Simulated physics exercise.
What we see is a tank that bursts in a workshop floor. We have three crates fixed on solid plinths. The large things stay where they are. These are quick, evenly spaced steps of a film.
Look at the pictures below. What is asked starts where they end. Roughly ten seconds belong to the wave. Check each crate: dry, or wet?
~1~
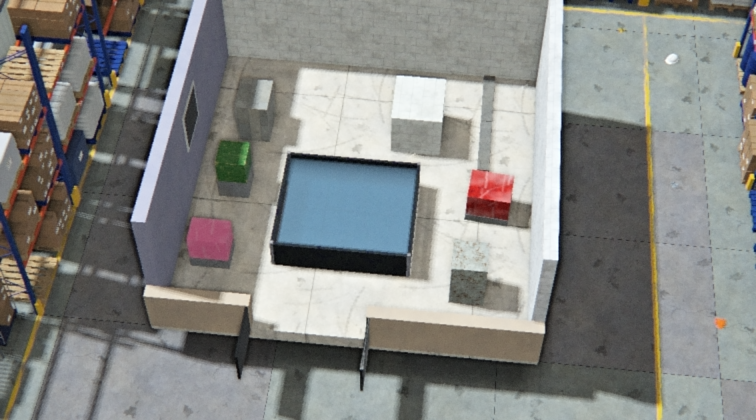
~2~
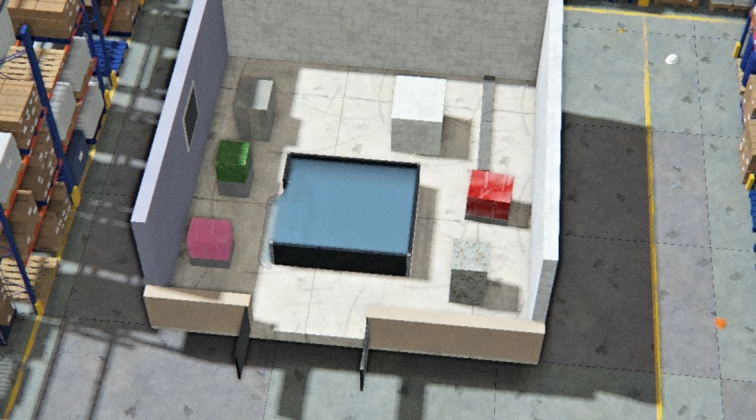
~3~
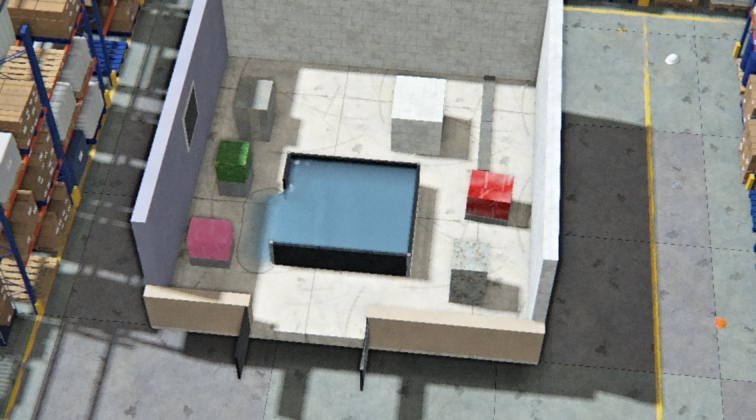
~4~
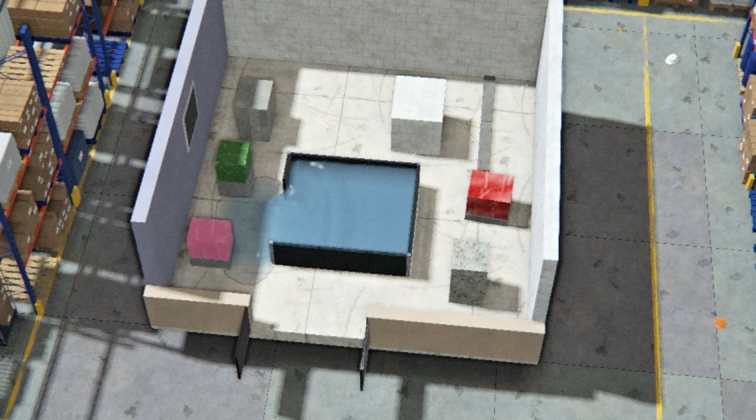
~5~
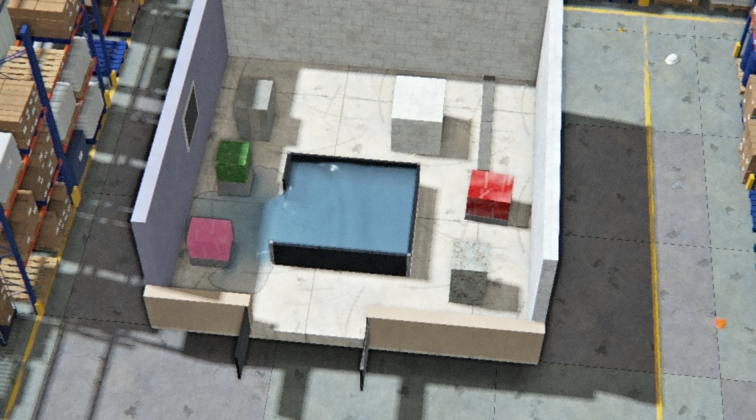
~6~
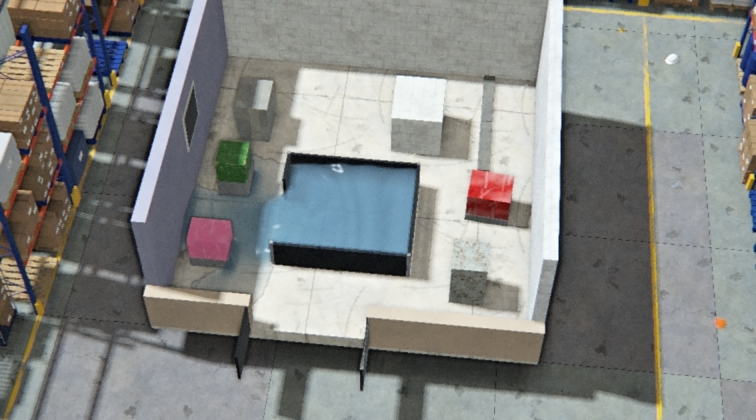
Checked: Green crate dry, red crate dry, pink crate wet.
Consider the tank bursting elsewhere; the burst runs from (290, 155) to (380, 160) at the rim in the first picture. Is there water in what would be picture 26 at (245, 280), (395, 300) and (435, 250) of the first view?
Well, the first one's left untouched, the second's left untouched, and the third's left untouched.
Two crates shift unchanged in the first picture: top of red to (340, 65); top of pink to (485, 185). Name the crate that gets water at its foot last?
I would go with the pink crate.
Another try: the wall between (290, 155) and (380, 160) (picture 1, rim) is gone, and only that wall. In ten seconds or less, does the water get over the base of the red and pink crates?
So the red crate remains untouched while the pink crate remains untouched.
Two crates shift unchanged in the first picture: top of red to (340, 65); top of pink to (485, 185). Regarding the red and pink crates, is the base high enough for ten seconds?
Outcome - red crate is not reached, pink crate is not reached.
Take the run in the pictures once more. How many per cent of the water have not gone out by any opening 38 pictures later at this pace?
I'd put it near 92 %.
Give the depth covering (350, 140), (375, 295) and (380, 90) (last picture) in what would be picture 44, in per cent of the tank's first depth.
Around 4, 8 and 10 percent, in that order.
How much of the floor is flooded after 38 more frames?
My best guess is some 80 %.
A moment on, water covers 20 % of the floor; the green crate water round its plinth, the red crate not reached, the pink crate water round its plinth.
Next, water covers 25 % of the floor; the green crate water round its plinth, the red crate not reached, the pink crate water round its plinth.
Then, water covers 45 % of the floor; the green crate water round its plinth, the red crate not reached, the pink crate water round its plinth.
Later, water covers 80 % of the floor; the green crate water round its plinth, the red crate water round its plinth, the pink crate water round its plinth.
In the end, water covers 100 % of the floor; the green crate stayed above the water, the red crate stayed above the water, the pink crate was topped.
